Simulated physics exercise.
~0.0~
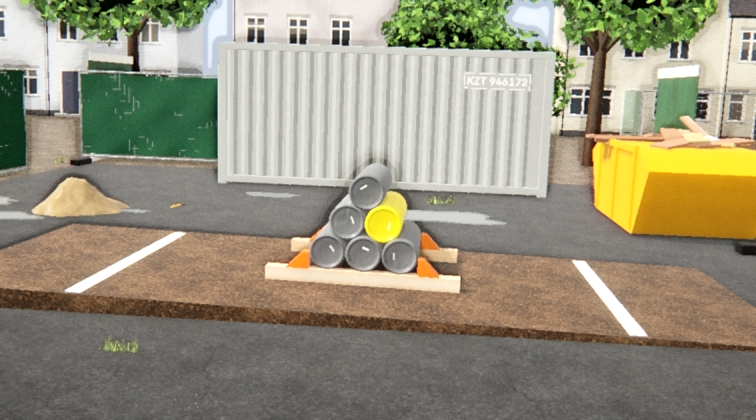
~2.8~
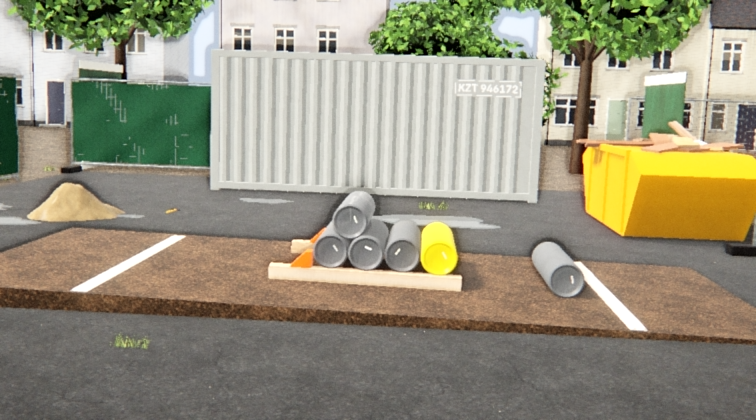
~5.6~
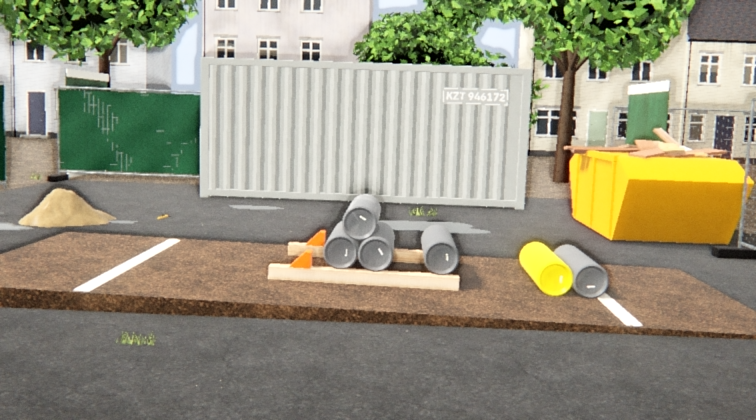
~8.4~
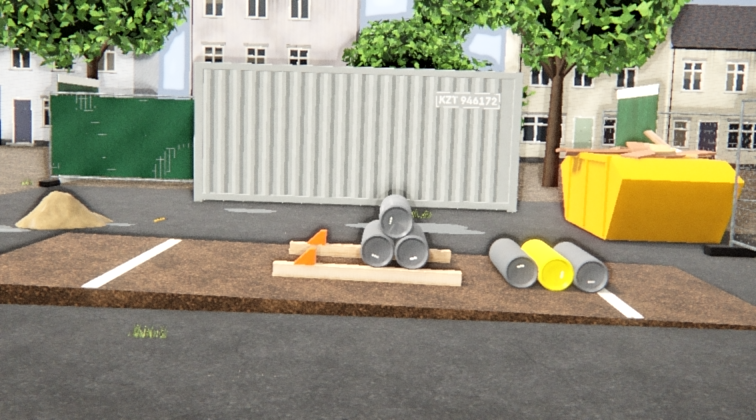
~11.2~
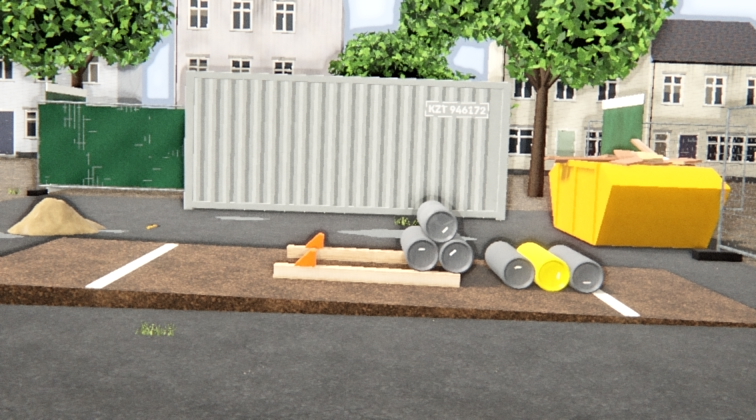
Six cylinders stacked on timber beams spilled to the right, the yellow one rolling off onto the soil and settling between two grey ones, short of the white line, while the last three grey cylinders shifted in a small pile toward the beams' right end.
